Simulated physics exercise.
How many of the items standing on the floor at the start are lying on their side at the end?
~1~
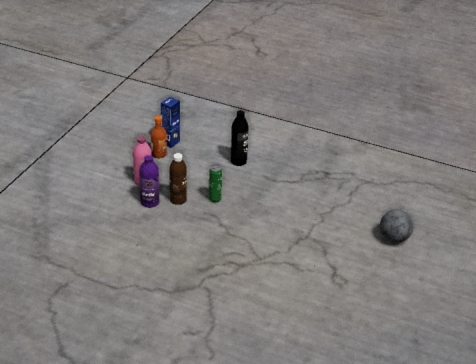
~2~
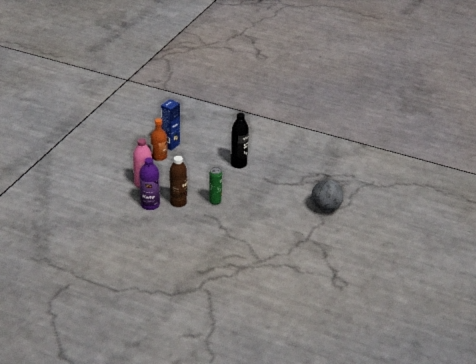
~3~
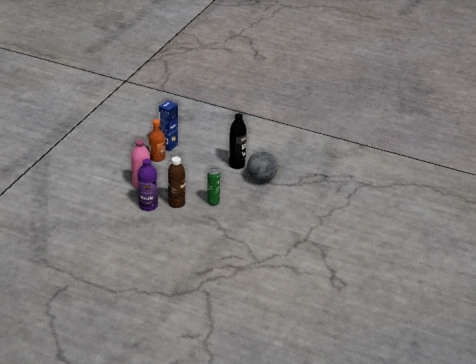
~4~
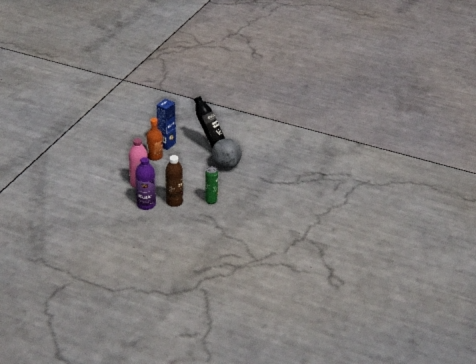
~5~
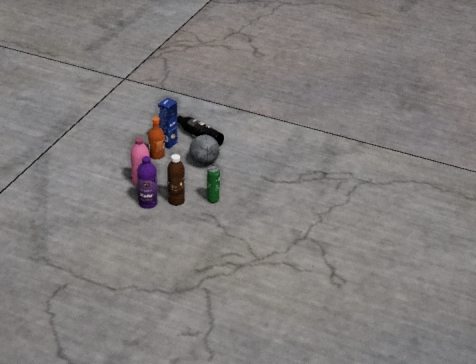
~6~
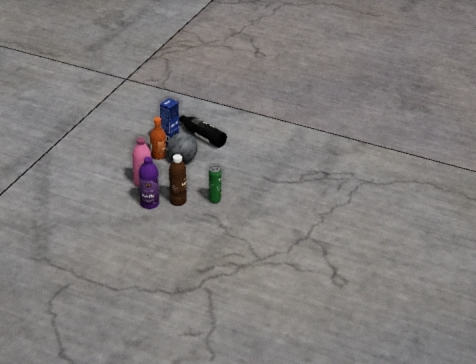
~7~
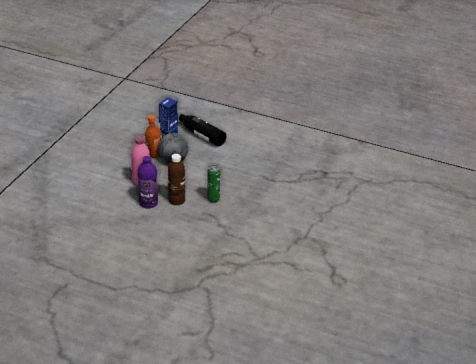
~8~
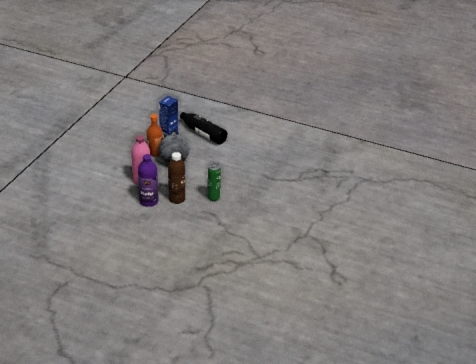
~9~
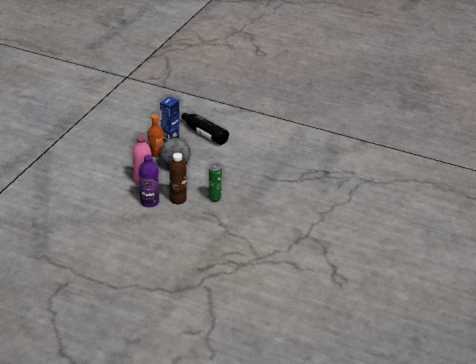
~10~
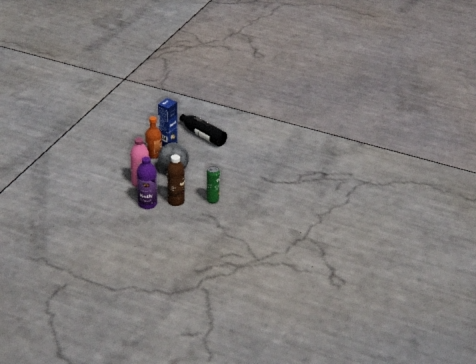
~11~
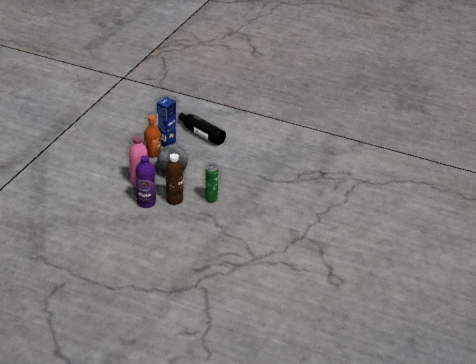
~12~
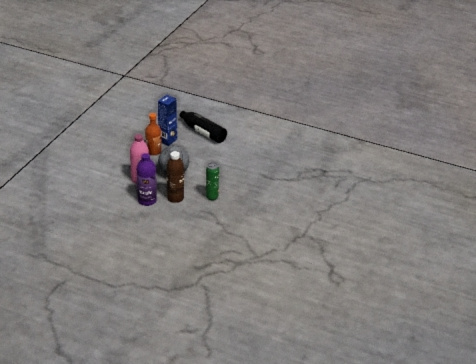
Just one of them is lying on its side at the end, the black bottle.
